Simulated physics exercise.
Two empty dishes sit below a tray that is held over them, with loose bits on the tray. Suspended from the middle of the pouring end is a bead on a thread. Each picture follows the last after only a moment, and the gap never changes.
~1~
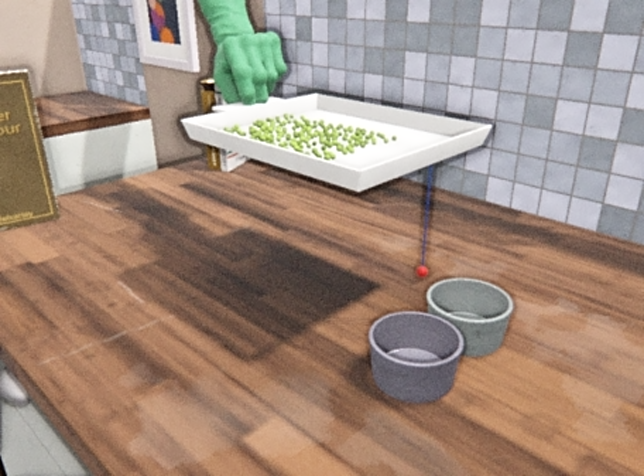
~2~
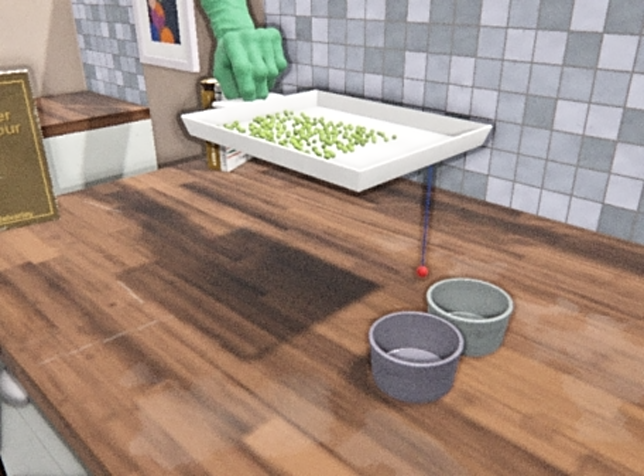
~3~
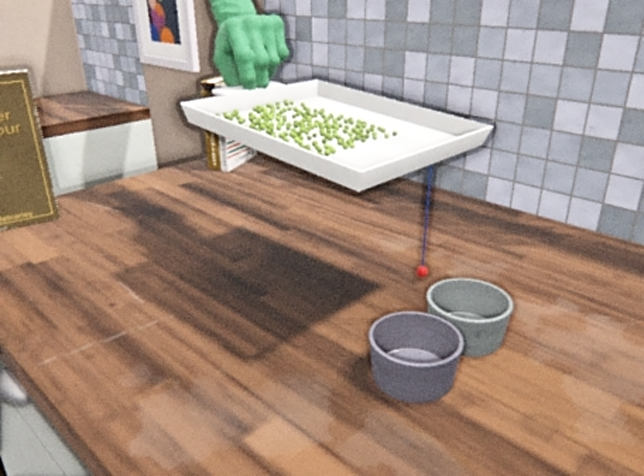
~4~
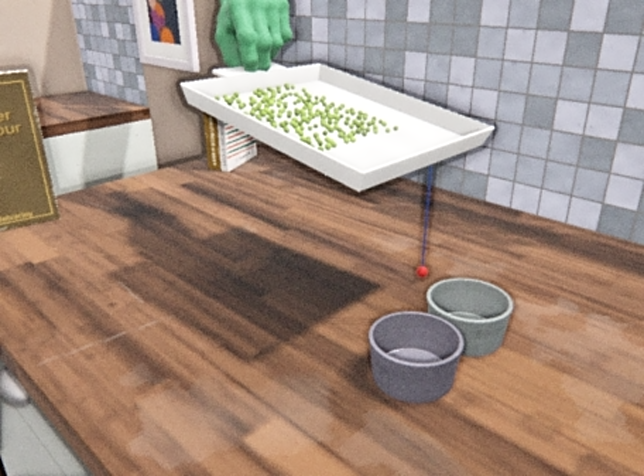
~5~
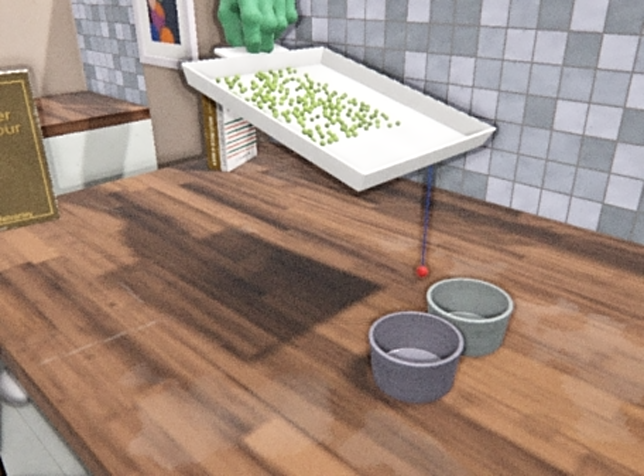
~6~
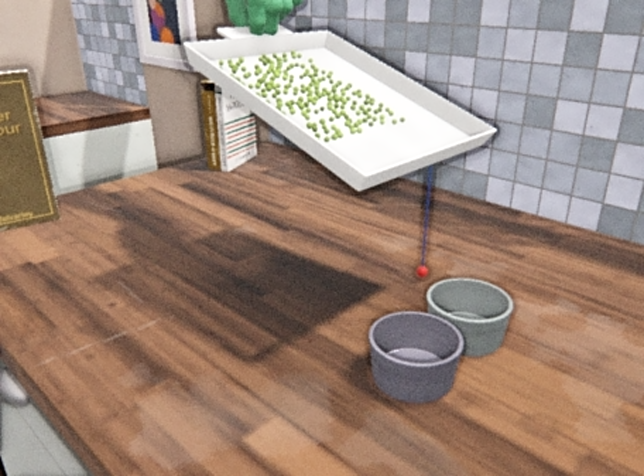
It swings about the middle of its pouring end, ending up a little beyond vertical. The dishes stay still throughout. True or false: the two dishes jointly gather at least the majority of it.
True, they gather the majority.
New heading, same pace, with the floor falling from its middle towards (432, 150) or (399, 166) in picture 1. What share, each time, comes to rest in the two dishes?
About 0 and 70 percent.
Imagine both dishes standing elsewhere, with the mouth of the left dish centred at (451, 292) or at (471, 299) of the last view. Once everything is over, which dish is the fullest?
Placement one: The left-positioned dish. Placement two: The left-positioned dish.
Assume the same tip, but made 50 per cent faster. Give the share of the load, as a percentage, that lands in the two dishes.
Something like 60 percent, give or take.
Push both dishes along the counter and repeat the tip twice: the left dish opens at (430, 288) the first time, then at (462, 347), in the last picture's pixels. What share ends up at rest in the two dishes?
I'd expect some 10 percent, and then some 20 percent.
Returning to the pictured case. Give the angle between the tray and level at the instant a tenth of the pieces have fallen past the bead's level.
Near 70 degrees.
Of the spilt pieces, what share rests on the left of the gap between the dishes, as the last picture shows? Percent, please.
Roughly 20 in a hundred.
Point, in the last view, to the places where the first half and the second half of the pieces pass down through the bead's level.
I'd put it at roughly (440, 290), and after that at roughly (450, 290).
Soon after the last picture, tray tipped steeply; most on the tray; a stray few in the right dish; a small part in the air.
A little later, tray tipped right over; about two thirds on the tray; a small part in the left dish; a small part in the right dish; a small part outside both; a small part in the air.
Later still, tray tipped past a quarter turn; about a third in the left dish; about a third in the right dish; about a quarter outside both.
At rest, tray tipped past a quarter turn; about a third in the left dish; about a third in the right dish; about a quarter outside both.
